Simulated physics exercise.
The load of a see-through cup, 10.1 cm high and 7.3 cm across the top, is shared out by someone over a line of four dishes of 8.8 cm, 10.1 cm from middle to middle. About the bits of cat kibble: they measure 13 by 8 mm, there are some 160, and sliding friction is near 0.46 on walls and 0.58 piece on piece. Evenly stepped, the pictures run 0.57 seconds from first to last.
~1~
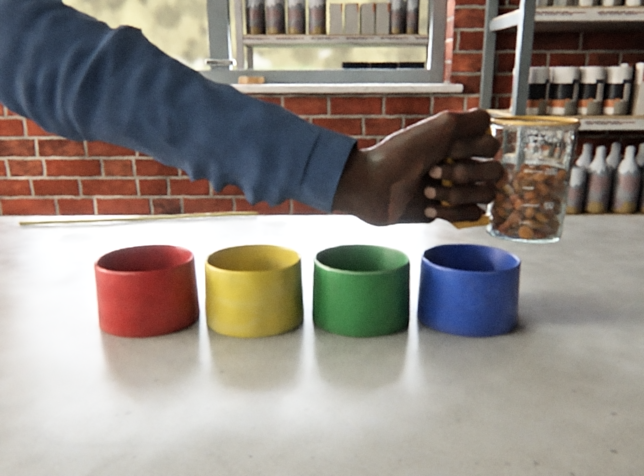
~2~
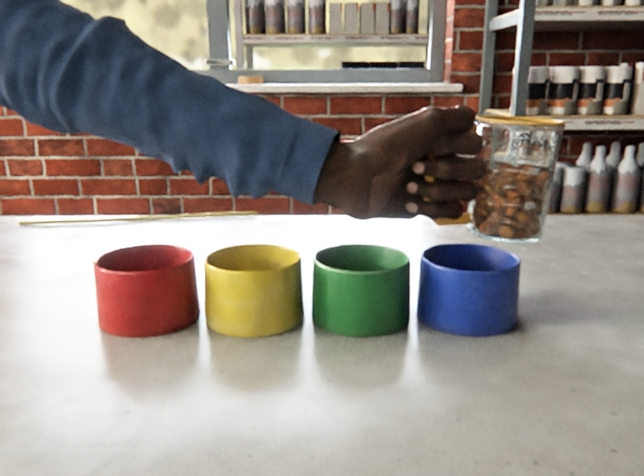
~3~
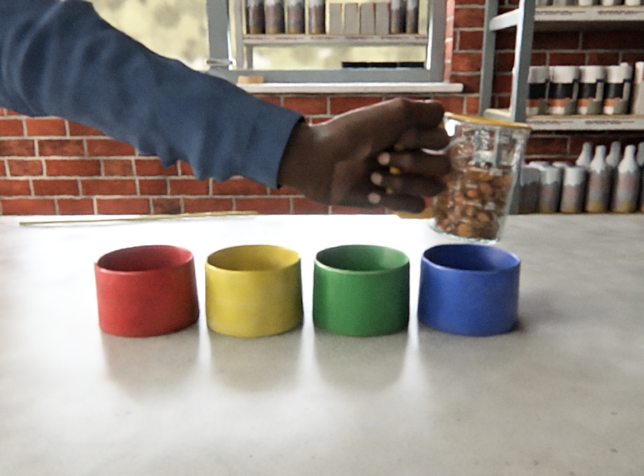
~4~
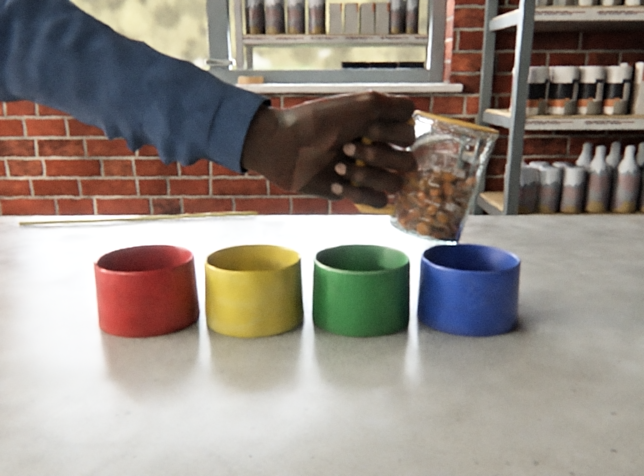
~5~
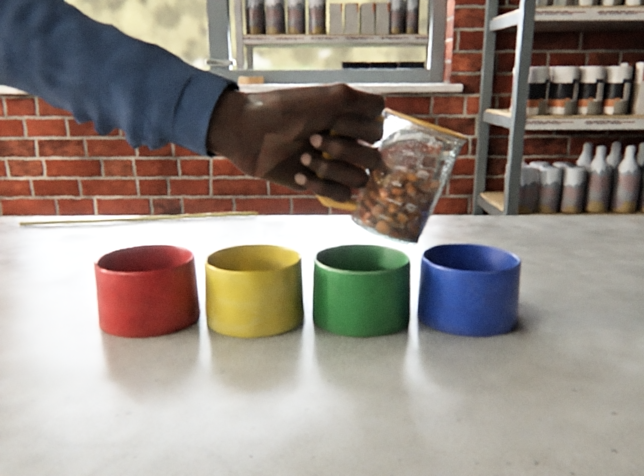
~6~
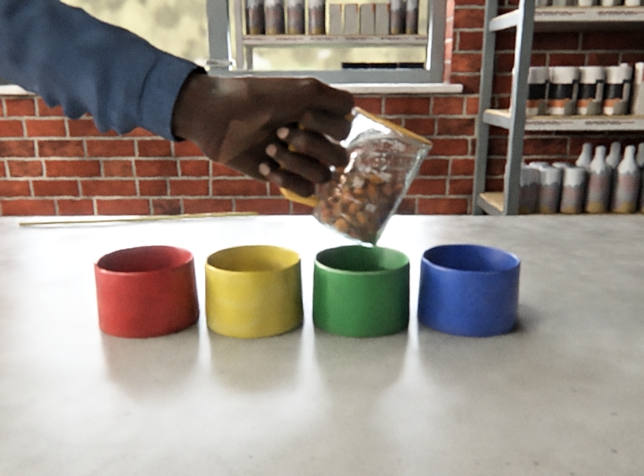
We see a hand holding a clear cup of small brown pieces behind four dishes, red, yellow, green and blue; the arm draws the cup leftward from beyond the blue dish to above the green one, tilting it gradually.
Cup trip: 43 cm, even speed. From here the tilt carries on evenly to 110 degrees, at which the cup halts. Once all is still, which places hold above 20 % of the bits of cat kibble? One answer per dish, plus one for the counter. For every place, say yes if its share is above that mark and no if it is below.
Red: Yes, blue: No, green: No, yellow: No, counter: No.
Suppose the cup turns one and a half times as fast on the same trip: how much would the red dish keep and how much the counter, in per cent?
In the red dish 90; on the counter 0.
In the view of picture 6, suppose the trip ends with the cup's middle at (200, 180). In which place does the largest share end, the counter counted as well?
Result: Largest portion at yellow.
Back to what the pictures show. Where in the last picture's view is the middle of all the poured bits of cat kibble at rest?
Roughly pixel (143, 295).
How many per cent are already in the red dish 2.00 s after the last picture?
Close to 35 per cent at that point.
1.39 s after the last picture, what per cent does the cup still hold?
Roughly 100 per cent, I'd say.
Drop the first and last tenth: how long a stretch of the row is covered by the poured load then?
It spans roughly 5 centimetres along the row.
Then, 0.83 s after the last picture, tilt 64 degrees; cup holds 100 %.
Then, 1.39 s after the last picture, tilt 91 degrees; cup holds 100 %.
Then, 2.00 s after the last picture, tilt 110 degrees; cup holds 65 %, red 35 %.
In the end, red 90 %, blue 0 %, green 0 %, yellow 0 %, counter 0 %, cup 10 %.
